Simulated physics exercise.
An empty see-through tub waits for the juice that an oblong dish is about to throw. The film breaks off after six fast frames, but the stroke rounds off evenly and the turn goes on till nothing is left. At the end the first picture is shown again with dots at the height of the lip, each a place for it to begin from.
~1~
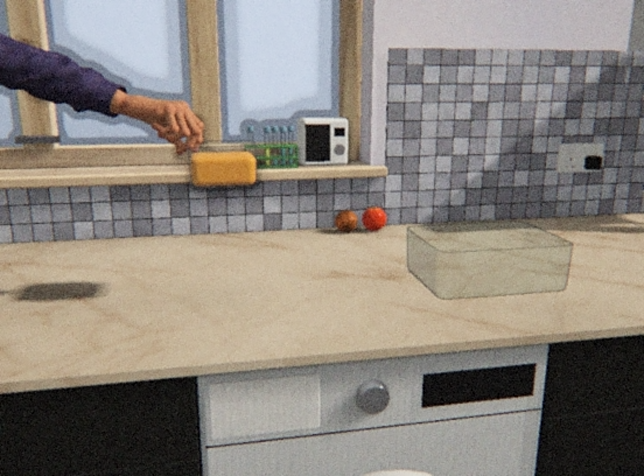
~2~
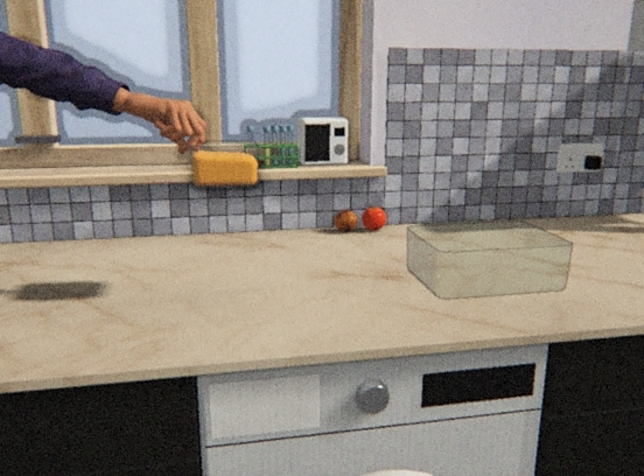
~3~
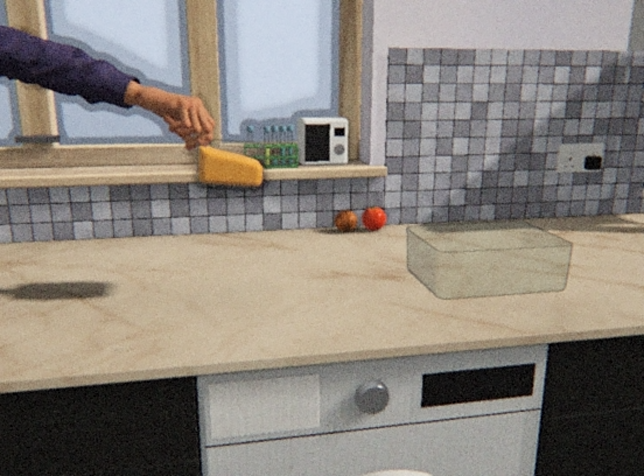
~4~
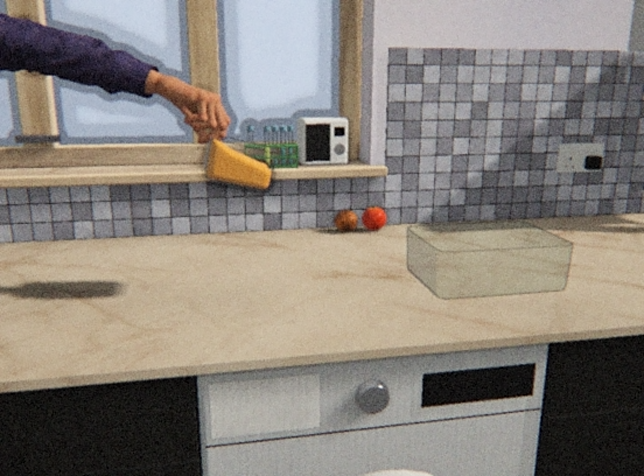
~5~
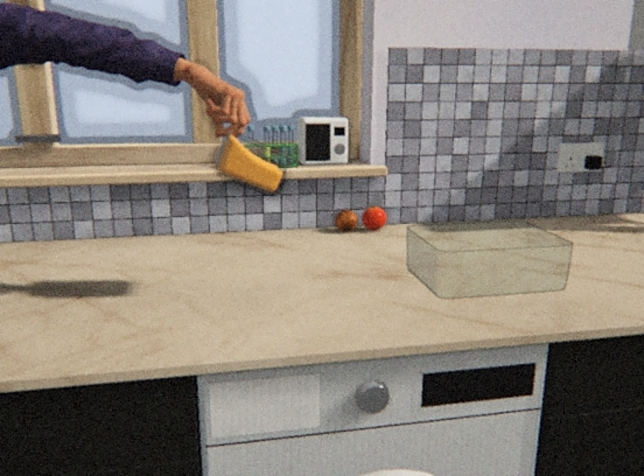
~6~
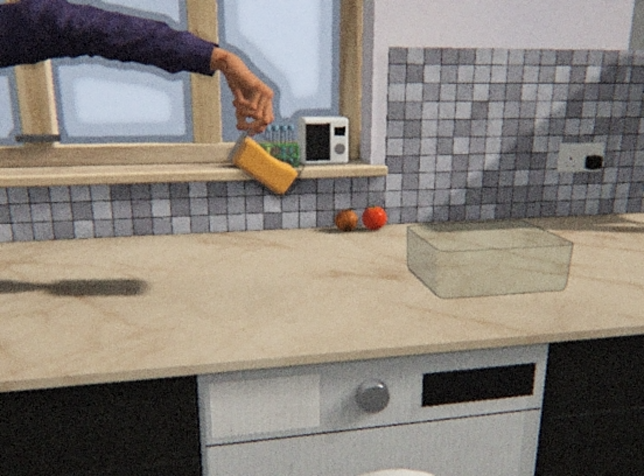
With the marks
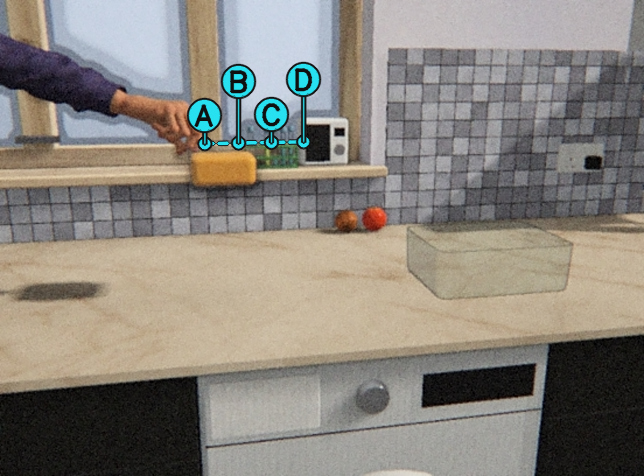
At the start, a hand in a purple sleeve holds an oblong orange dish level near the windowsill, left of an empty see-through tub on the counter. After barely moving, the hand shifts a short way right, and the dish tilts steadily, its right end dipping until it slants clearly downward.
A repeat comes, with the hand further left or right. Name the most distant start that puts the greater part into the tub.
C will do.
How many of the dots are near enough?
Two.
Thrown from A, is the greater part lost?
Yes, it does.
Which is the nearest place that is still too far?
B it is.
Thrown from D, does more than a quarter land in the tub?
Yes, it does.
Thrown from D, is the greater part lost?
No, not at all.
On the marked copy, A at (204, 143); B at (238, 143); C at (271, 142); D at (303, 141).
With A, about 0 % lands in the tub, 100 % falls short.
With B, about 2 % lands in the tub, 93 % falls short and 5 % goes beside or beyond.
With C, about 79 % lands in the tub, 12 % falls short and 9 % goes beside or beyond.
With D, about 81 % lands in the tub, 5 % falls short and 14 % goes beside or beyond.
